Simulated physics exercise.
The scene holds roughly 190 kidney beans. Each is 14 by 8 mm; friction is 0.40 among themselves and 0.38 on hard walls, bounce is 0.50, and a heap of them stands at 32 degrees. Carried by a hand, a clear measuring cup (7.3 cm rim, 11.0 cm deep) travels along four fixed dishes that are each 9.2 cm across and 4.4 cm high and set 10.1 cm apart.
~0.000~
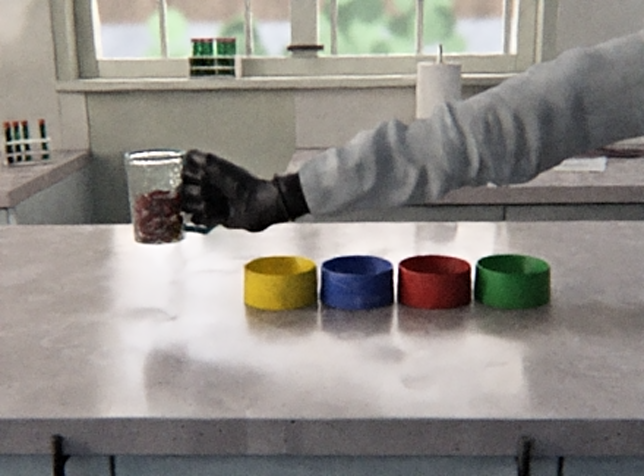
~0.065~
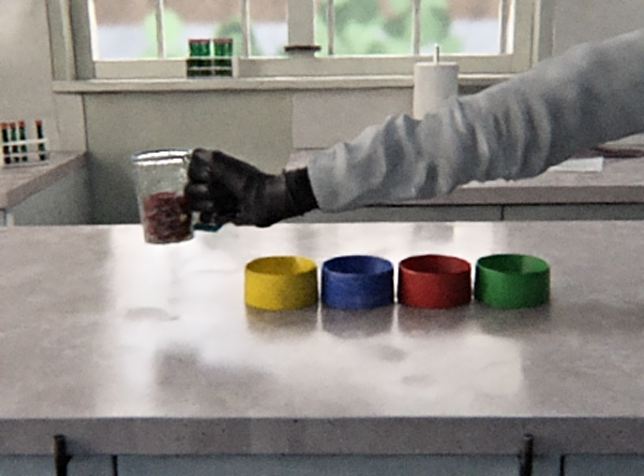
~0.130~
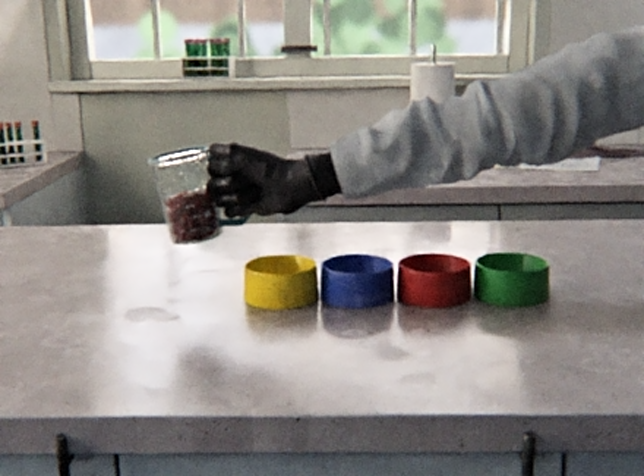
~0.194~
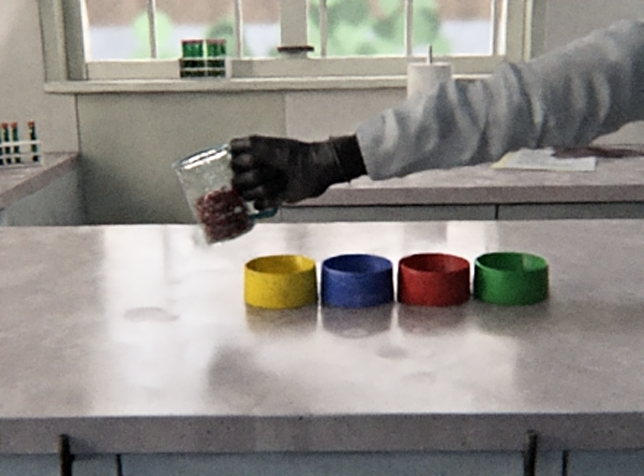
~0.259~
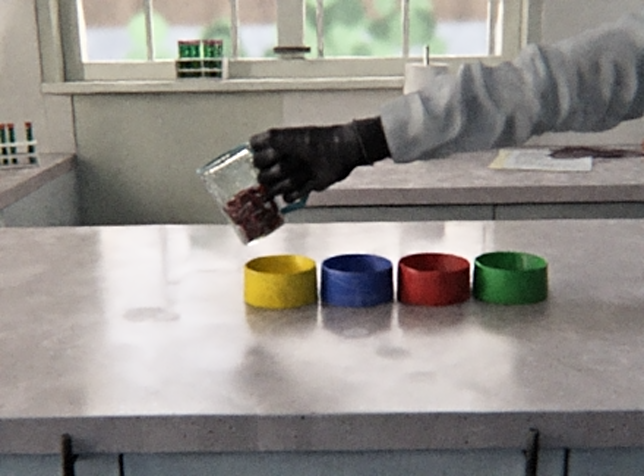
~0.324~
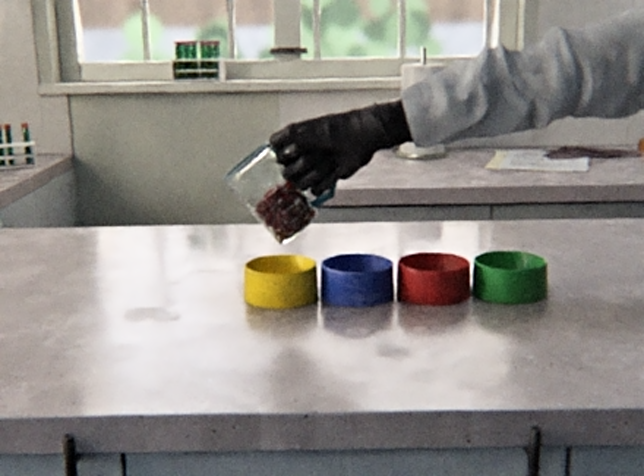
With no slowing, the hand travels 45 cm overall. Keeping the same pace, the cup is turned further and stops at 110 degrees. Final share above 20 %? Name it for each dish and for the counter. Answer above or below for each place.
Red: Above, blue: Below, green: Below, yellow: Below, counter: Below.
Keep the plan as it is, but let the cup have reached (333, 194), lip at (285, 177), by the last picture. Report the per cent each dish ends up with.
Final shares - red 100 %, blue 0 %, green 0 %, yellow 0 %.
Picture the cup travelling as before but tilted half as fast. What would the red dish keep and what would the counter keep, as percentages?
Result - red: 100; counter: 0.
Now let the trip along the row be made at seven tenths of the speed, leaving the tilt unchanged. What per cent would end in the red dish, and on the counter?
Red: 80; counter: 0.
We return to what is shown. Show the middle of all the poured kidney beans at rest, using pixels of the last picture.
Centre at rest: Approx. (440, 278) px.
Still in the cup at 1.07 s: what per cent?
95 %.
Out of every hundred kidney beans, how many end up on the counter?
The answer is roughly 0 per cent.
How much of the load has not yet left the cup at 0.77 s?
Reading: Approx. 100 %.
After 0.59 s, tilt 75 degrees; cup holds 100 %.
Then, at 0.77 s, tilt 100 degrees; cup holds 100 %.
After 1.07 s, tilt 110 degrees; cup holds 95 %, red 5 %.
At rest (2.7 s), red 95 %, blue 0 %, green 0 %, yellow 0 %, counter 0 %.
